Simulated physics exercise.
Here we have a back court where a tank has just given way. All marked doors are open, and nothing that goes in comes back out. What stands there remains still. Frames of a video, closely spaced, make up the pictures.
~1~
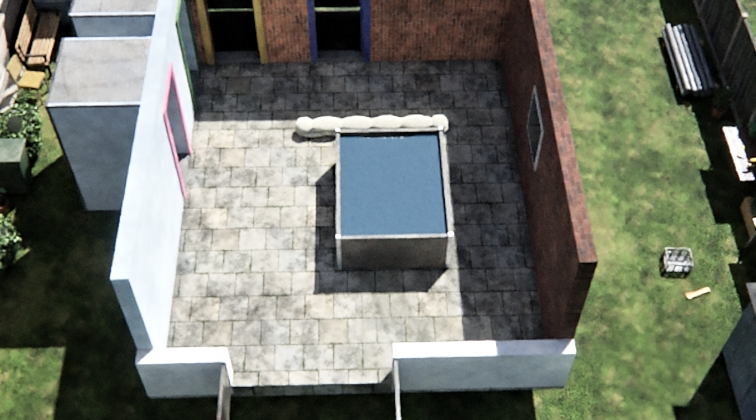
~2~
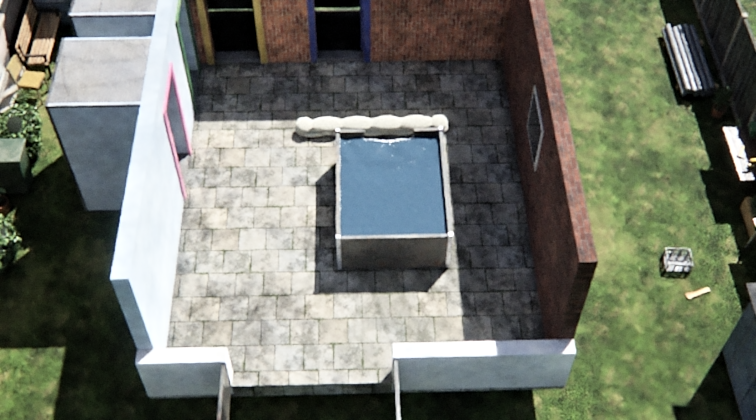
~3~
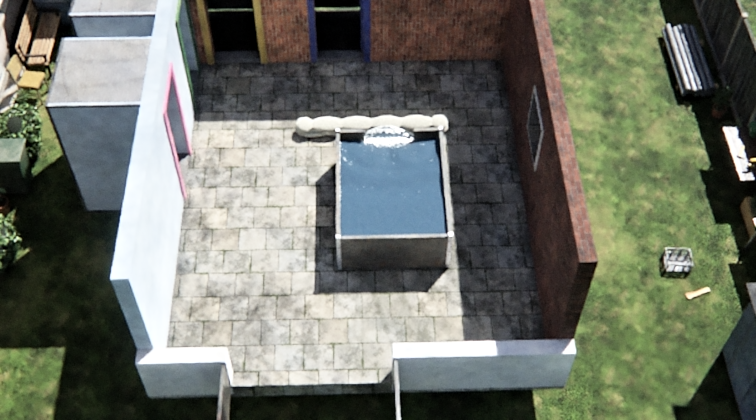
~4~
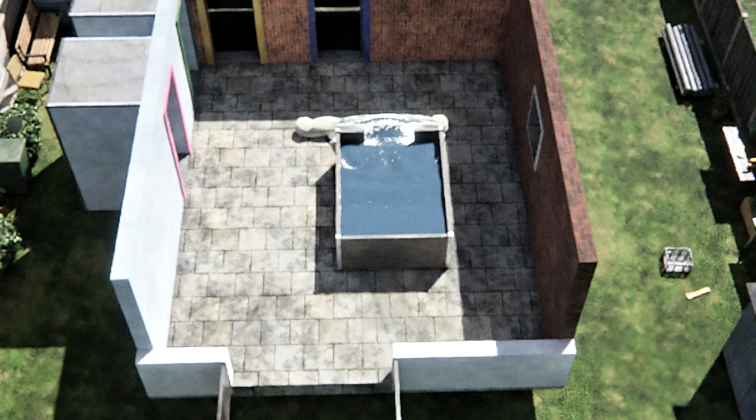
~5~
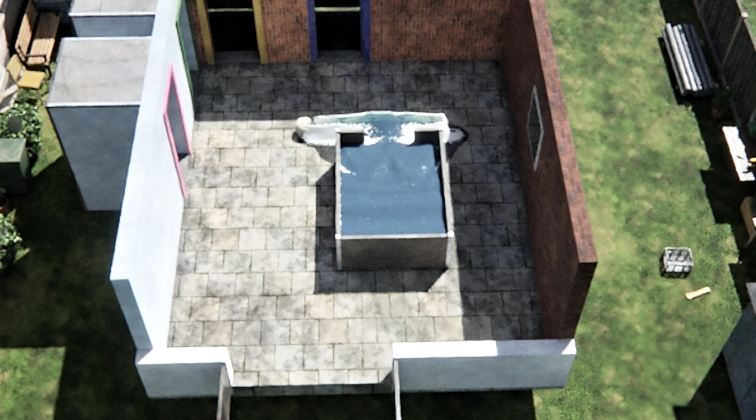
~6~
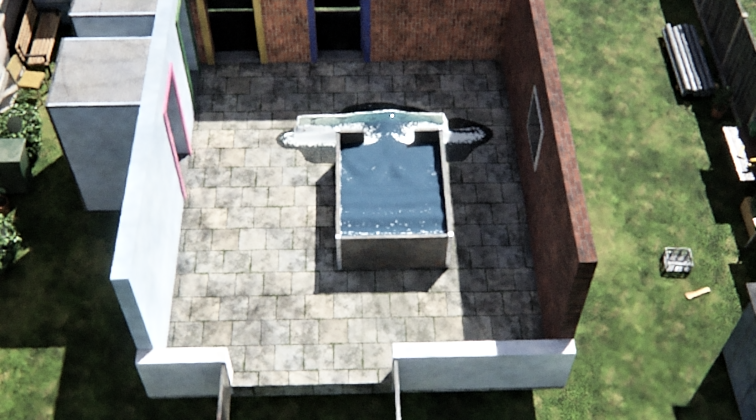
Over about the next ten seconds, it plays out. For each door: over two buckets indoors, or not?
The pink door breaks the limit for sure; the blue door breaks the limit for sure; the yellow door respects the limit for sure; the green door respects the limit for sure.
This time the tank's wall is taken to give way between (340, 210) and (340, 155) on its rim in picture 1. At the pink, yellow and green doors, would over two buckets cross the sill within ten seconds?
Here's how it goes: The pink door surpasses the limit, the yellow door surpasses the limit, and the green door fails to reach the limit.
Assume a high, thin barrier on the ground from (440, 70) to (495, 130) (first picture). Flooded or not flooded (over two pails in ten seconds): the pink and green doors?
Then the pink door exceeds the limit, and the green door falls short.
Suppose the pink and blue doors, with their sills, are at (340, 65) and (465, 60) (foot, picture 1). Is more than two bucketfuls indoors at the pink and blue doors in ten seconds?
Going through them, I find the pink door overflows and the blue door overflows.
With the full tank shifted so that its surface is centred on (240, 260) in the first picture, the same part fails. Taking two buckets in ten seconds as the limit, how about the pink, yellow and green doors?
Door by door, the pink door crosses the threshold, the yellow door crosses the threshold, and the green door crosses the threshold.
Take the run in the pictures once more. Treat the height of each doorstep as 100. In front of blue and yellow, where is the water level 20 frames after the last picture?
The first comes to about 100 percent, the second to about 80 percent.
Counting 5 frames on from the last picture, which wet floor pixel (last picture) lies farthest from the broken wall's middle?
I'd go with roughly (194, 126).
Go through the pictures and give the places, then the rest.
The first frame shows the water tank at (392, 184) is whole and still.
In the second frame, water pours out on the water tank's far side and has run to a hidden place.
In the third frame, the front is at a hidden place, out from the gap on the water tank's far side.
In the fourth frame, the front is at (328, 139), out from the gap on the water tank's far side.
In the fifth frame, the front is at (302, 139), out from the gap on the water tank's far side.
In the sixth frame, the front is at (282, 137), out from the gap on the water tank's far side.
A moment on, water covers 35 % of the floor; the pink door wet at the sill, nothing in, the blue door wet at the sill, nothing in, the yellow door not reached, the green door not reached.
Next, water covers 55 % of the floor; the pink door over two buckets in, the blue door under two buckets in, the yellow door not reached, the green door wet at the sill, nothing in.
Then, water covers 60 % of the floor; the pink door over two buckets in, the blue door over two buckets in, the yellow door wet at the sill, nothing in, the green door wet at the sill, nothing in.
Later, water covers 85 % of the floor; the pink door far over two buckets in, the blue door over two buckets in, the yellow door under two buckets in, the green door under two buckets in.
In the end, water covers 95 % of the floor; the pink door far over two buckets in, the blue door over two buckets in, the yellow door under two buckets in, the green door under two buckets in.
